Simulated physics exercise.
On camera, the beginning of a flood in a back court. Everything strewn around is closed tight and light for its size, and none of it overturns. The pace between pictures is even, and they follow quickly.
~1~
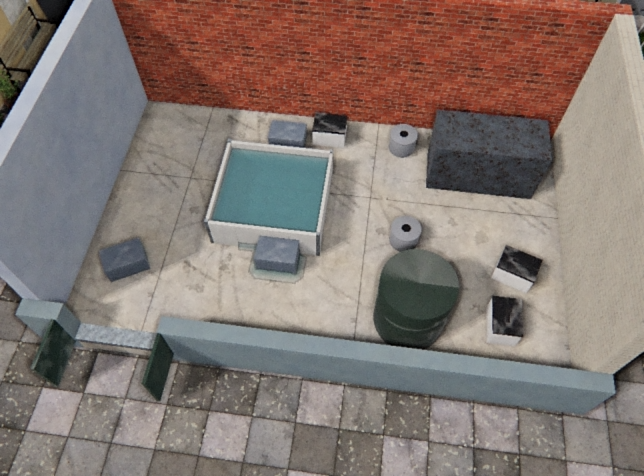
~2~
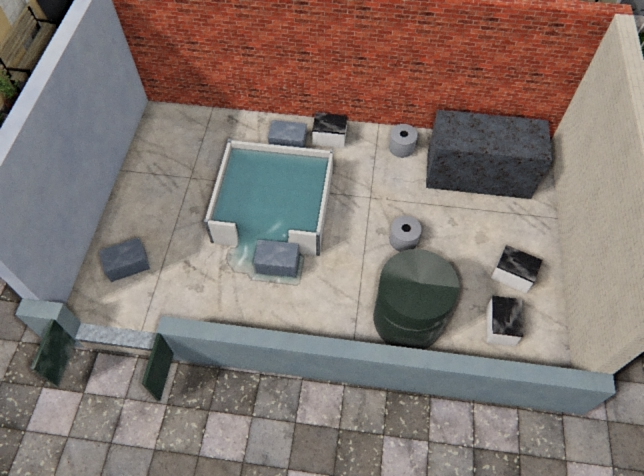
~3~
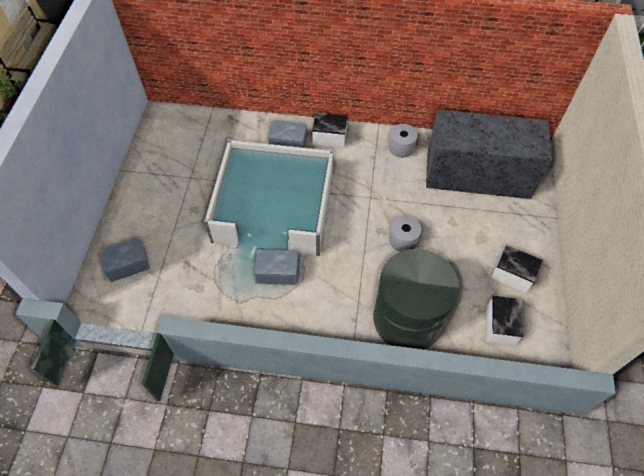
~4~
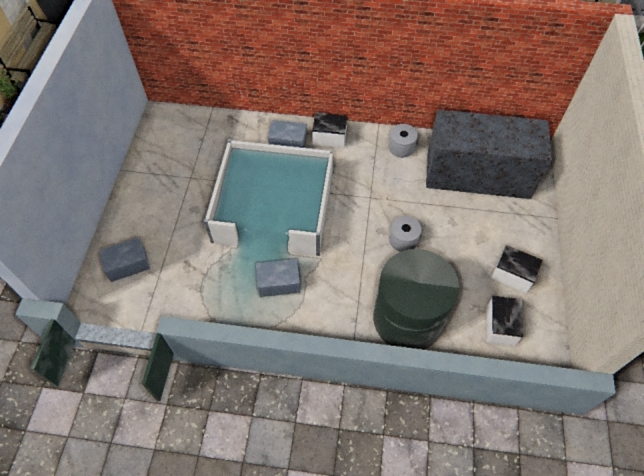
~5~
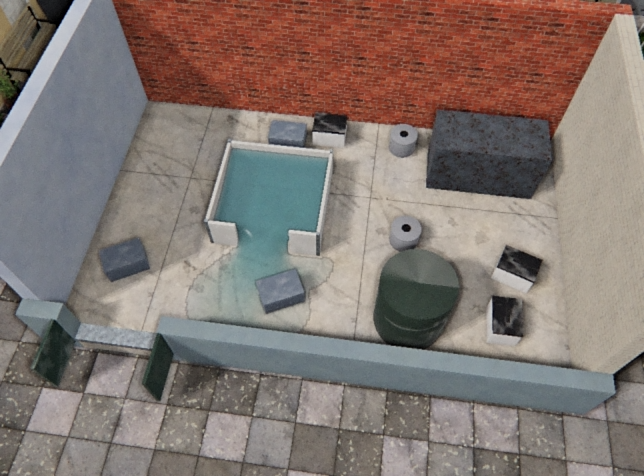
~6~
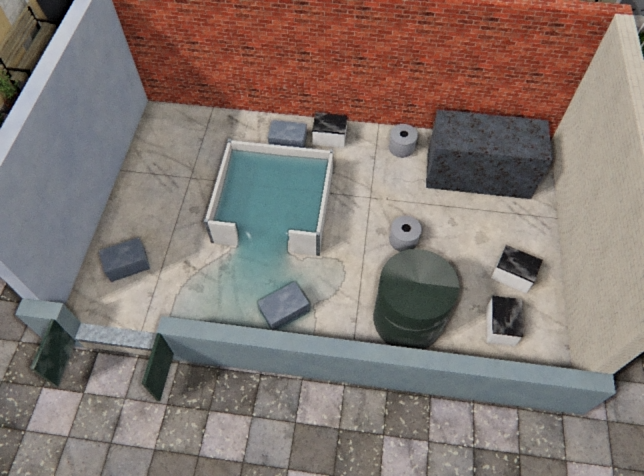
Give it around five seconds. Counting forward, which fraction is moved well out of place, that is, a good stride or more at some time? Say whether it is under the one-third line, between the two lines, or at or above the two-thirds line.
It is under the one-third line.
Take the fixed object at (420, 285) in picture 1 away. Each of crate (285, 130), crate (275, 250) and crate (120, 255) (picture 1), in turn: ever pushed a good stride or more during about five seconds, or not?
In order: Stayed put, got displaced, stayed put.
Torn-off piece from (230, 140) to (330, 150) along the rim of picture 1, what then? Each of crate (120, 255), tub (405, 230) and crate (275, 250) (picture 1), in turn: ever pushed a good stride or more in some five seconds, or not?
Well, in order they come out as under that mark, under that mark and under that mark.
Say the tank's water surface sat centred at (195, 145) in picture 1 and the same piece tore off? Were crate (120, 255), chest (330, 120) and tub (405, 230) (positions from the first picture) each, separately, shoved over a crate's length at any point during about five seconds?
In order: Went well off, remained close by, remained close by.
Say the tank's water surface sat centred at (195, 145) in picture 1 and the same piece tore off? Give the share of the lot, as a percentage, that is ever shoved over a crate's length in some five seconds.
It works out near 10 %.
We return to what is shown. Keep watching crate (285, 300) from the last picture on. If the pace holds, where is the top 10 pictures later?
It should end up around (358, 334).
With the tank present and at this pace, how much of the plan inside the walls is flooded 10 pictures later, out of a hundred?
Roughly 30 per cent.
A moment on, 1 of 8 are well off their spots; 0 afloat.
Next, 1 of 8 are well off their spots; 1 afloat.
Later, 1 of 8 are well off their spots; 1 afloat.
In the end, 1 of 8 are well off their spots, and 1 have been at some point; 0 afloat.
